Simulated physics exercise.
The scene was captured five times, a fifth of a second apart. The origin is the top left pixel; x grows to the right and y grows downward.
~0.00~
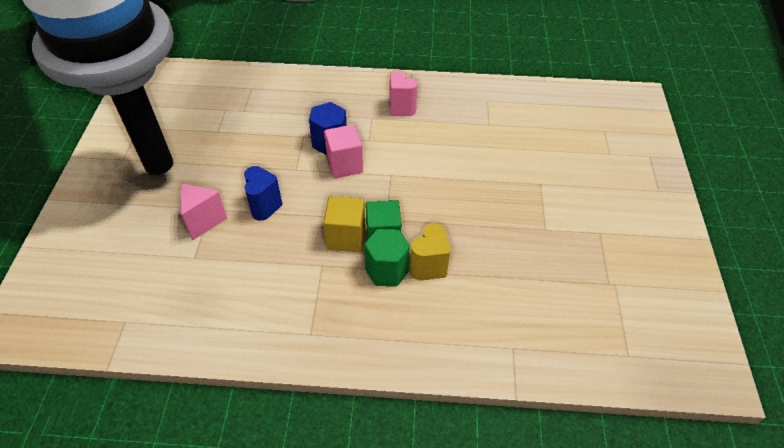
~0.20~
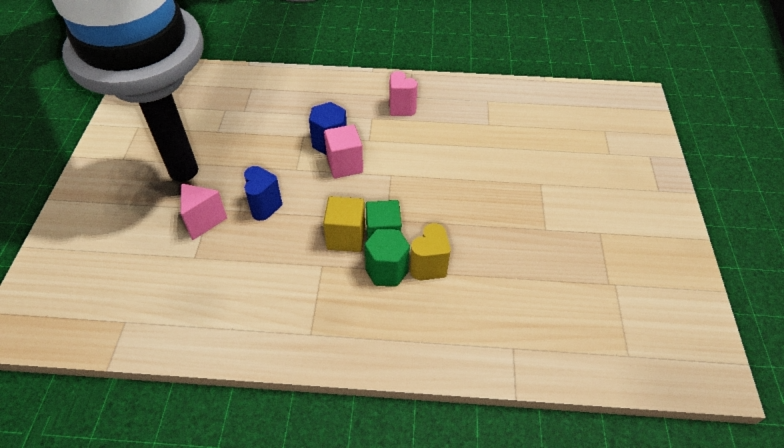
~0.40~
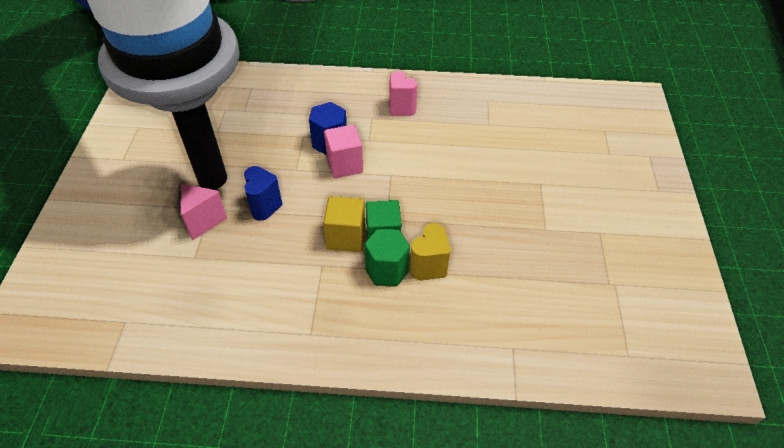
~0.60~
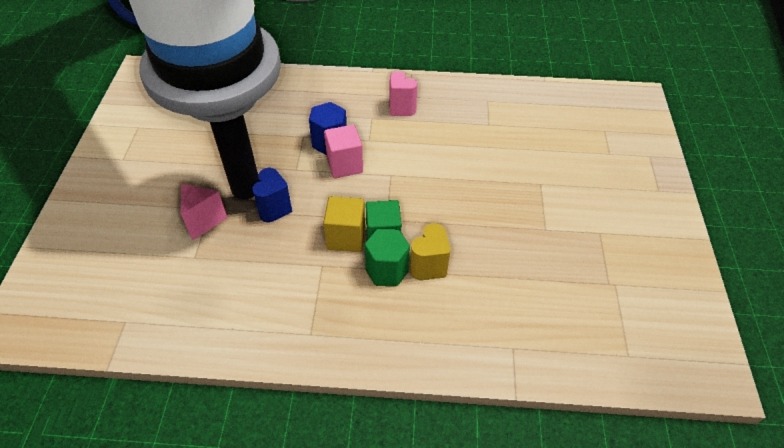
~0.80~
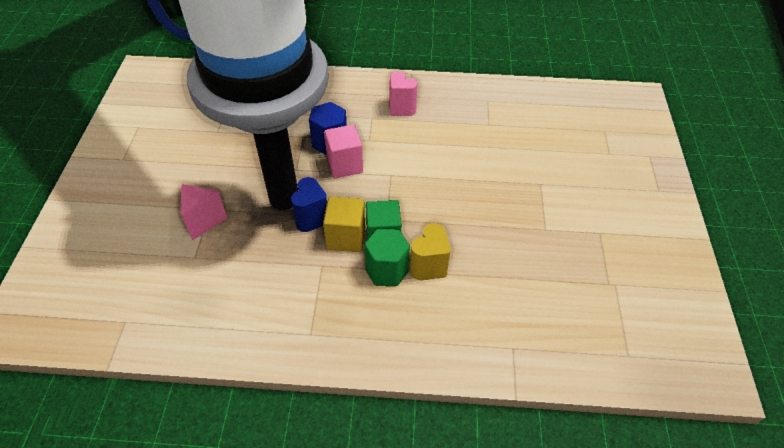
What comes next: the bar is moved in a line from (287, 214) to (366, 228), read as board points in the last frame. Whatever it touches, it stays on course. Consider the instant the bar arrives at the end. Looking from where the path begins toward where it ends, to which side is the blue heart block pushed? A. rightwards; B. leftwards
(B)
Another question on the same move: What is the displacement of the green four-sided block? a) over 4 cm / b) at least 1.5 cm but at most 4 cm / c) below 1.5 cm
a: Over 4 cm.
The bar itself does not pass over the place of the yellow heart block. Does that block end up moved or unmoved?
It leaves its spot.
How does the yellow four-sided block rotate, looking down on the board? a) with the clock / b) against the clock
The one that fits is a, with the clock.
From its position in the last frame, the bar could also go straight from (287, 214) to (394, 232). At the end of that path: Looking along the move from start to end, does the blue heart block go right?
No, I don't think so.
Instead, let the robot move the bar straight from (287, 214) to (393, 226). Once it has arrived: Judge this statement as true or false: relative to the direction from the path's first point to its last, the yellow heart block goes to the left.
Verdict: False.
What follows on the original path. Halfway along, bar at (325, 207); blue heart block at (351, 191), turned 20° anticlockwise; yellow four-sided block at (374, 209), turned 35° clockwise; green four-sided block at (411, 219), turned 35° clockwise.
At the end, bar at (365, 214); blue heart block at (392, 195), turned 30° anticlockwise; yellow four-sided block at (417, 215), turned 40° clockwise; green four-sided block at (451, 229), turned 50° clockwise; green hexagonal block at (392, 248), turned 20° clockwise; yellow heart block at (458, 257), turned 35° clockwise.
